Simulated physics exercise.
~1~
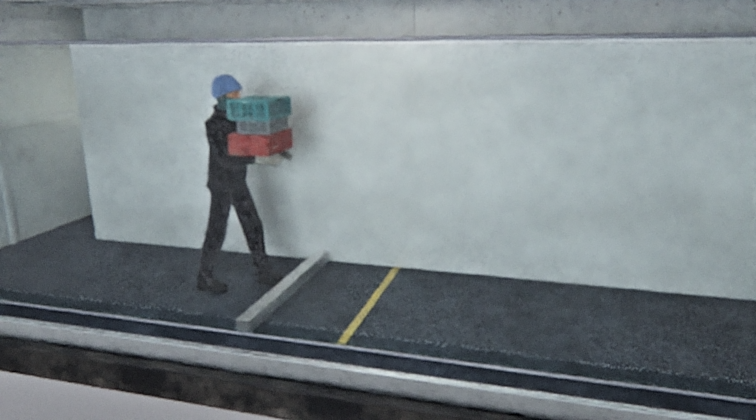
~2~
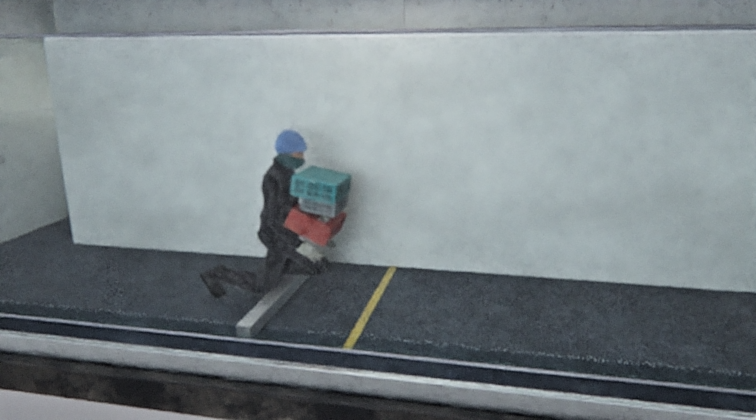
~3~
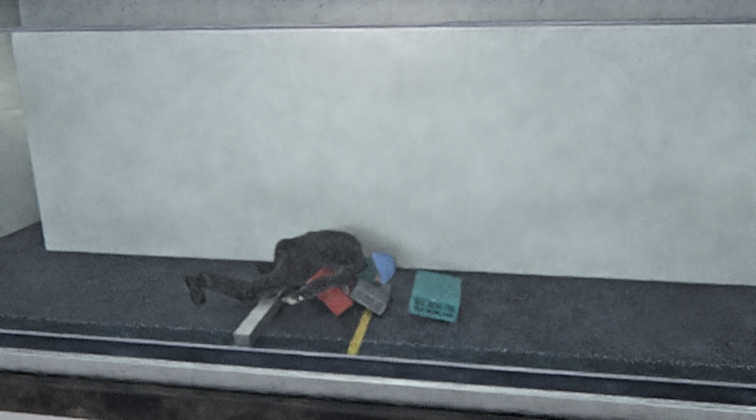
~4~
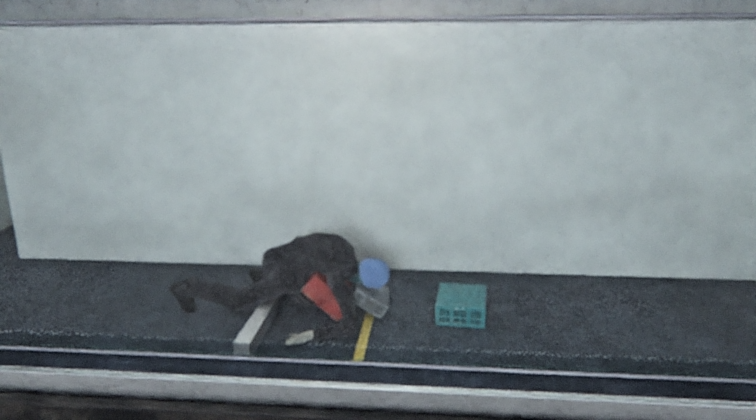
In the video, a person in a blue cap carries a stack of teal, grey and red boxes to the right, pitches forward over a low rail and collapses, the teal crate landing beyond a yellow line while the red box and the person's head rest short of it.
